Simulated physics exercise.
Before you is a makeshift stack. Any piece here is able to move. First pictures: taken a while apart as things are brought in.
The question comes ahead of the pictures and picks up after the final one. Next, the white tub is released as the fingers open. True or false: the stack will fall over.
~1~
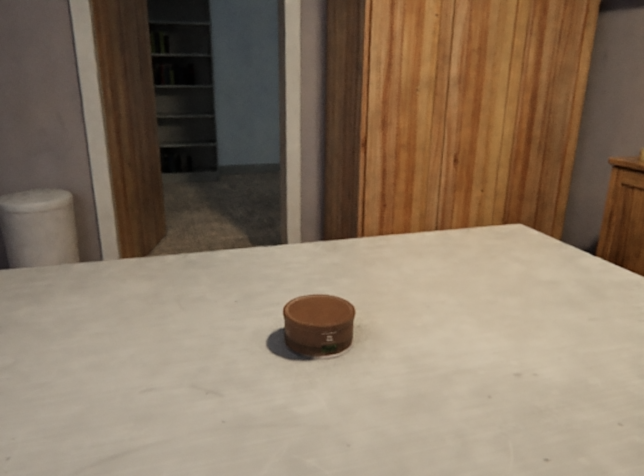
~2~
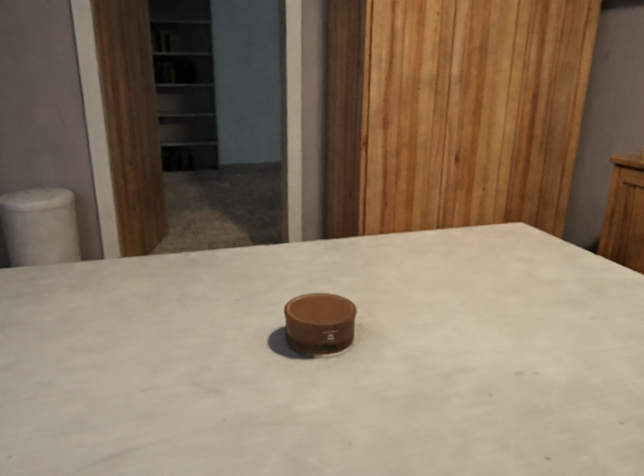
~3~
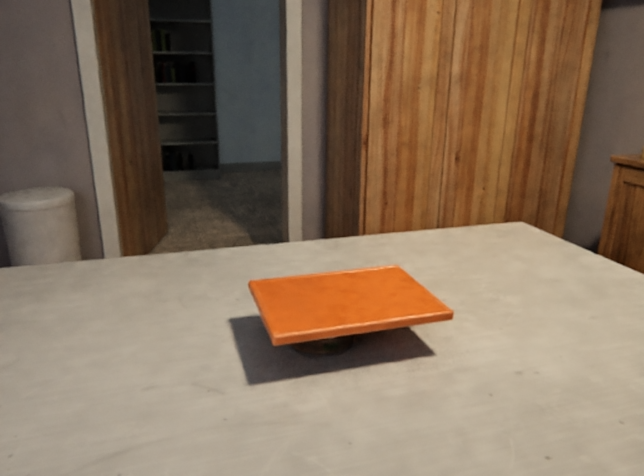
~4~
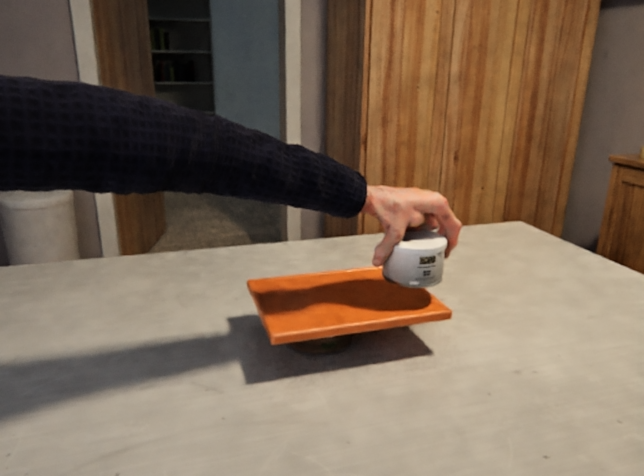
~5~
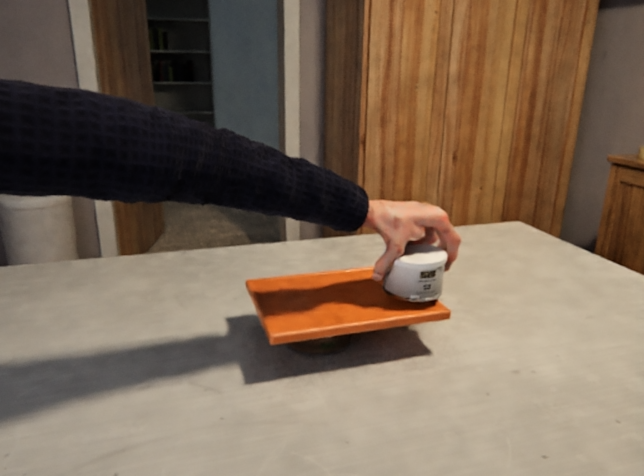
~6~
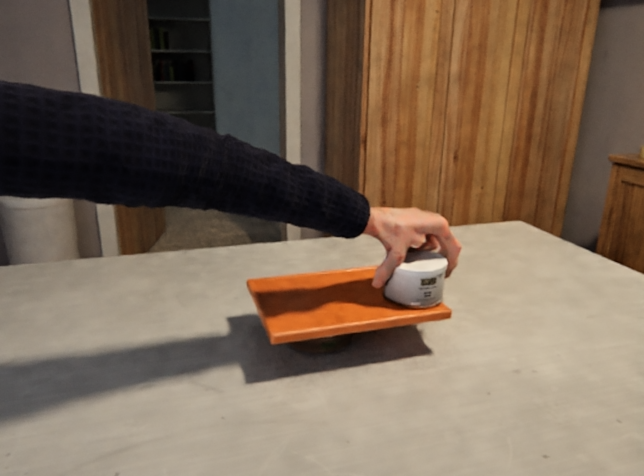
True.
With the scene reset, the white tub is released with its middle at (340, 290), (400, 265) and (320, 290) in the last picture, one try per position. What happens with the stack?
Outcomes in order: Stands, then falls, then stands.
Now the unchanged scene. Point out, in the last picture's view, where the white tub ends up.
The object finishes somewhere near (433, 307).
Then, 0.30 s after the last picture, white tub now fallen; orange lid tipped 23° from how it was.
Then, 0.40 s after the last picture, orange lid tipped 27° from how it was.
Then, 1.20 s after the last picture, orange lid tipped 26° from how it was.
At rest, fallen, white tub; left askew, orange lid; brown tub in place. Seen from the same camera at the end, white tub near (433, 307). The stack comes apart.
